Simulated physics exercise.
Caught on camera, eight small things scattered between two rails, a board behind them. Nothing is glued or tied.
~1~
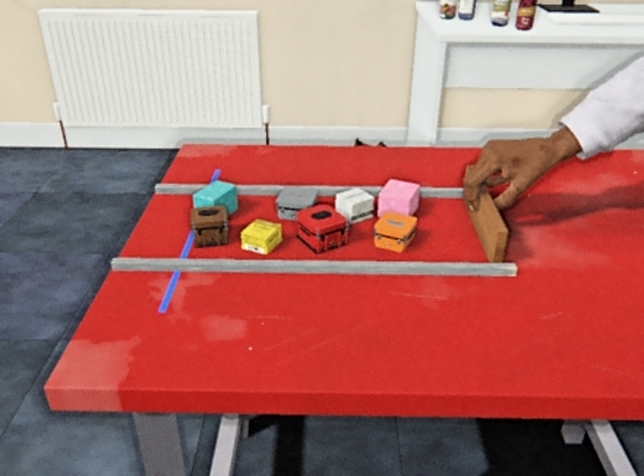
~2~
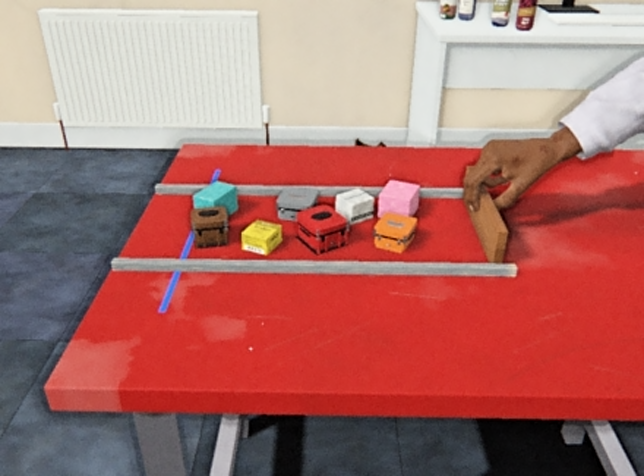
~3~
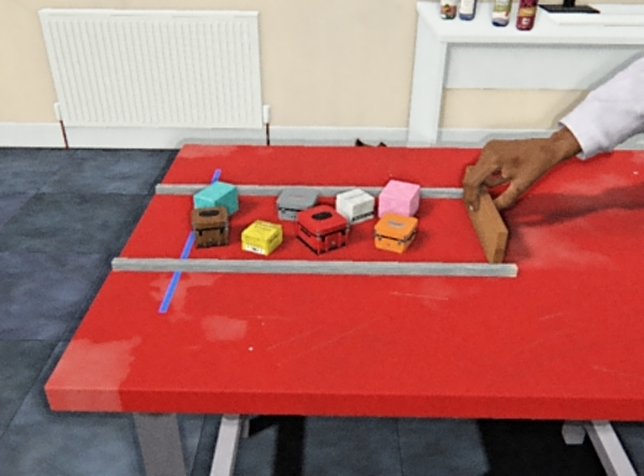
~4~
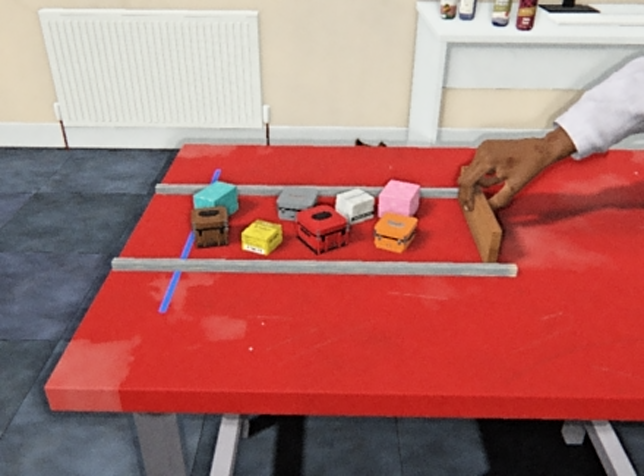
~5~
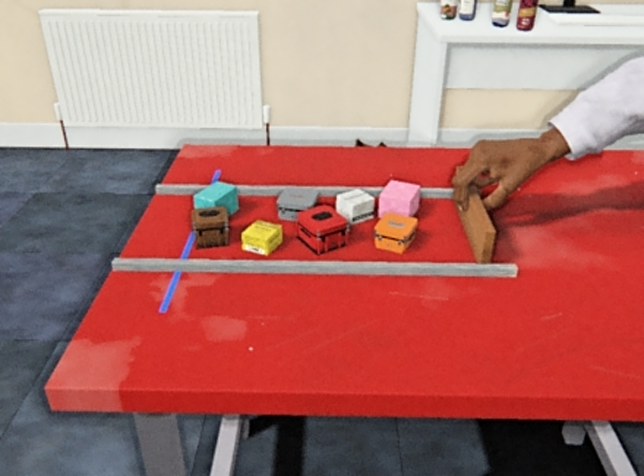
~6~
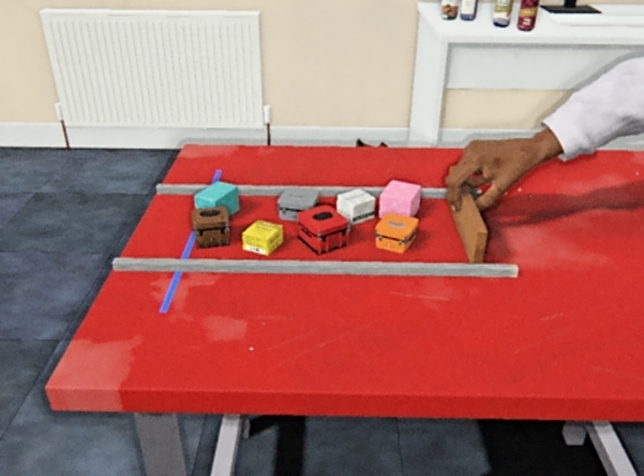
A hand slides a wooden board slightly left between two rails toward eight small, still boxes.
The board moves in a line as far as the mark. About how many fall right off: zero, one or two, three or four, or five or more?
Here the number that fall off is three or four.
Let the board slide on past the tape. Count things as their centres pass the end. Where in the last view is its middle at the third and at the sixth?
First at (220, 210), next at (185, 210).
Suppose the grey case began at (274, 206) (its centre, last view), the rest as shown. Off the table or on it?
It drops off.
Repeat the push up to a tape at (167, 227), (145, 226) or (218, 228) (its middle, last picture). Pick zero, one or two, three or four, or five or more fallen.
For each place: At least five; five or more; one to two.
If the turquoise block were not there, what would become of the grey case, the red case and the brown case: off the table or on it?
The grey case goes over; the red case is kept; the brown case falls.
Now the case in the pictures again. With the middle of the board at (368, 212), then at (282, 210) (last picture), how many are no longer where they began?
5 and 8.
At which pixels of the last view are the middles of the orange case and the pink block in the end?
First (174, 233), then (187, 201).
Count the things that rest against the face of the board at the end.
The number is 2.
Early on, none off yet; turquoise block at rest near (217, 203); brown case at rest near (211, 227); yellow box at rest near (263, 237).
A while later, none off yet; turquoise block travelled a little near (200, 203); brown case travelled about its own width near (188, 226); yellow box travelled about its own width near (217, 238).
Further along, one off so far; turquoise block in the air near (125, 294); brown case leaning well over near (113, 229); yellow box travelled well along near (145, 236).
Finally, the number that fall off is three or four; lost, grey case, yellow box, brown case and turquoise block.
